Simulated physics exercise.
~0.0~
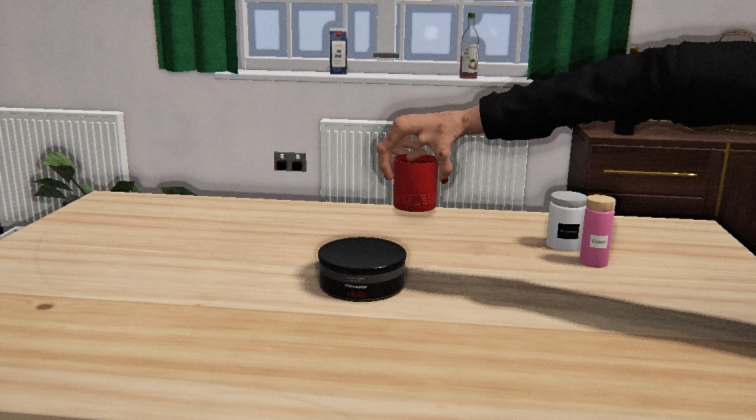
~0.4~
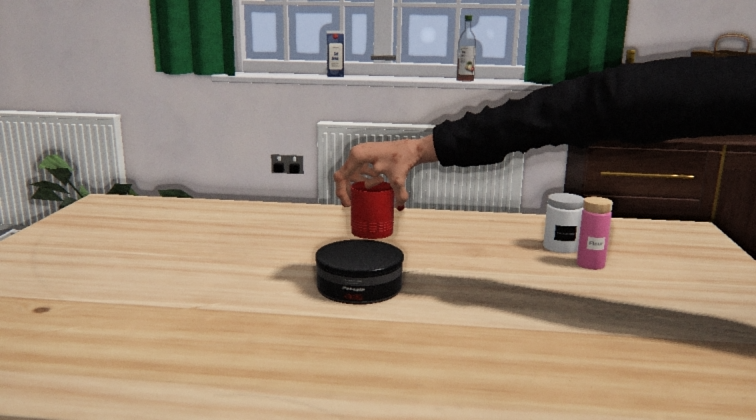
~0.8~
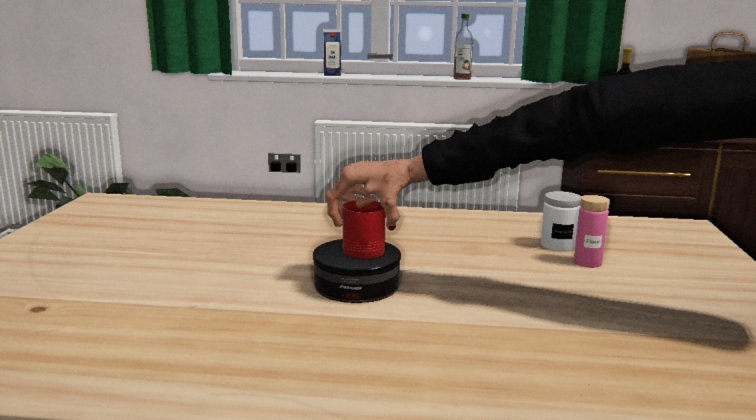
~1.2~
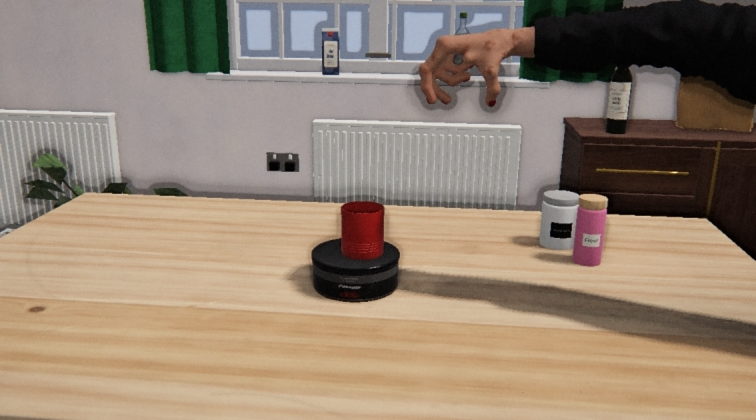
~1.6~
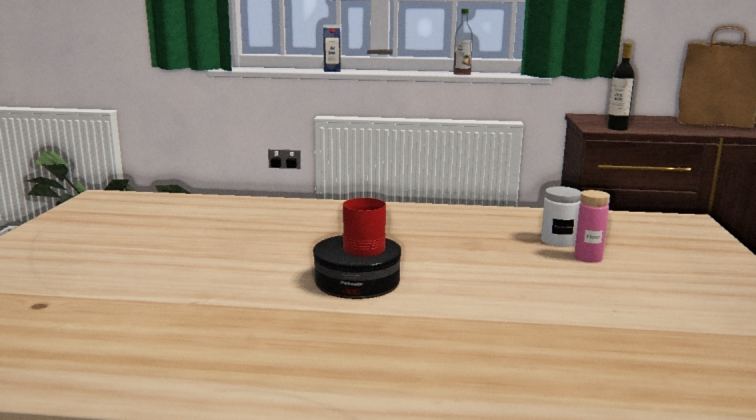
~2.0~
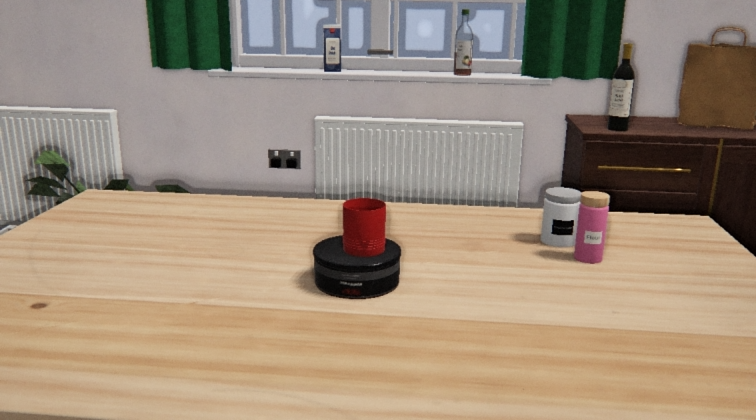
In this clip, a hand lowers a red cup leftward onto a round black tub on a wooden table, near a white jar and a pink shaker, then lets go and withdraws. The cup stays standing on the tub as the view sways slightly.
